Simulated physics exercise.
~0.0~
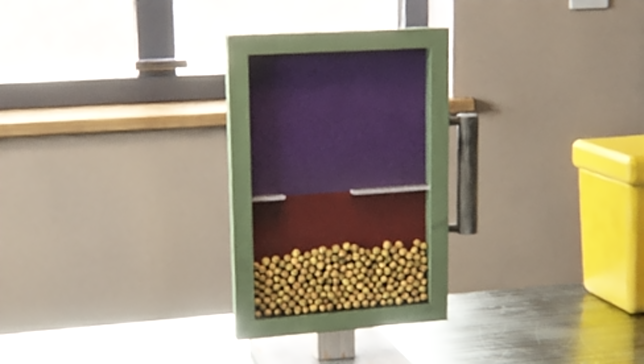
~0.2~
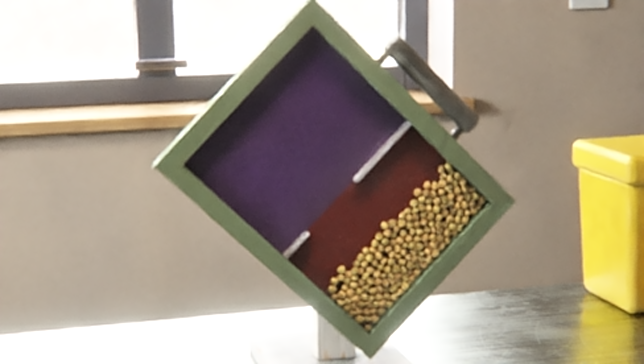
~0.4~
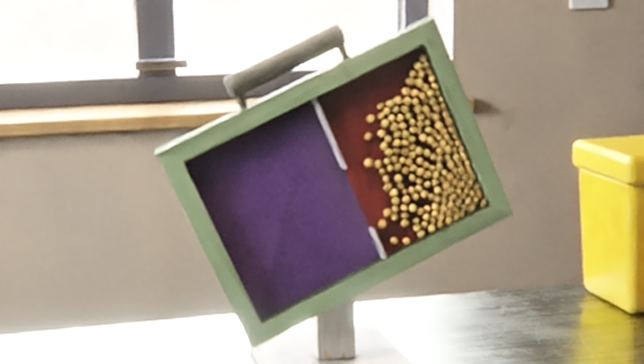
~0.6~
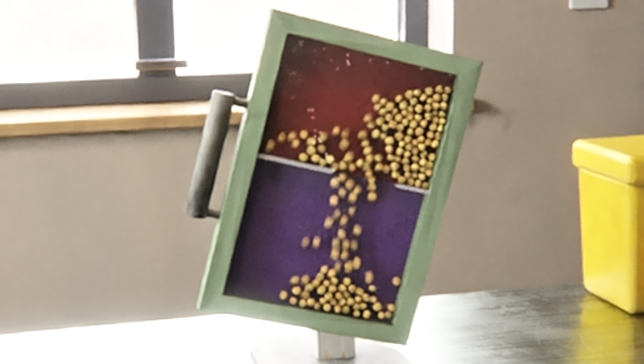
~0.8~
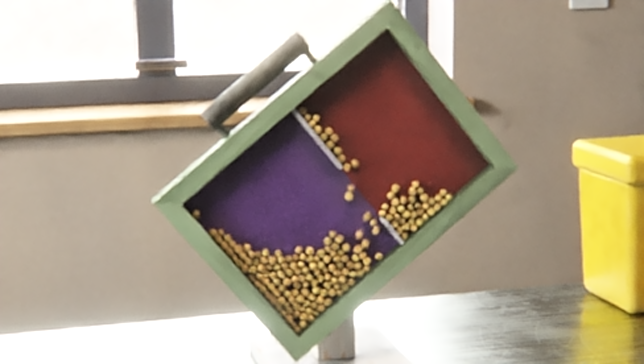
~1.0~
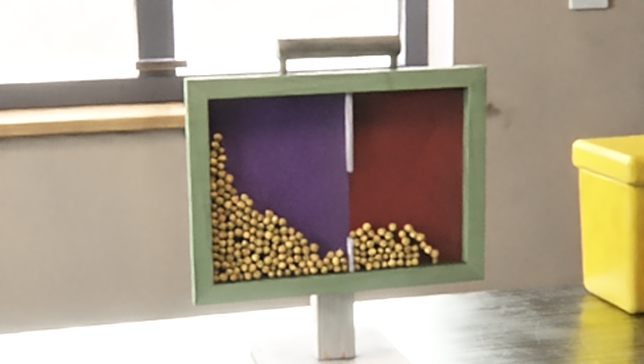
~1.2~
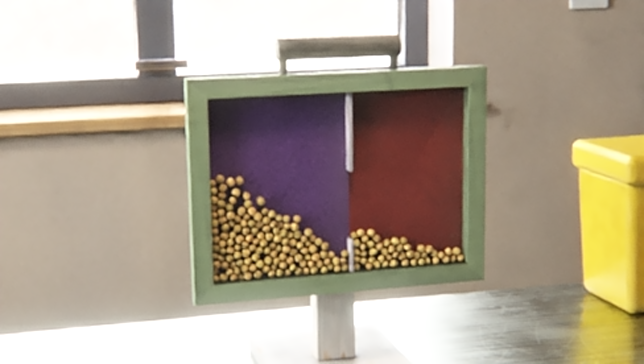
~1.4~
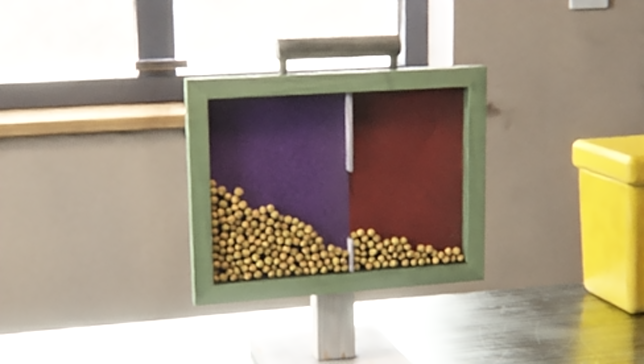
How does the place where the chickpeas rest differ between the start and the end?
At the start they all lay in the red chamber at the bottom of the upright case. At the end their middle was a little higher in view, and they lay along the bottom of the sideways case, mostly in the purple chamber with the rest in the red.
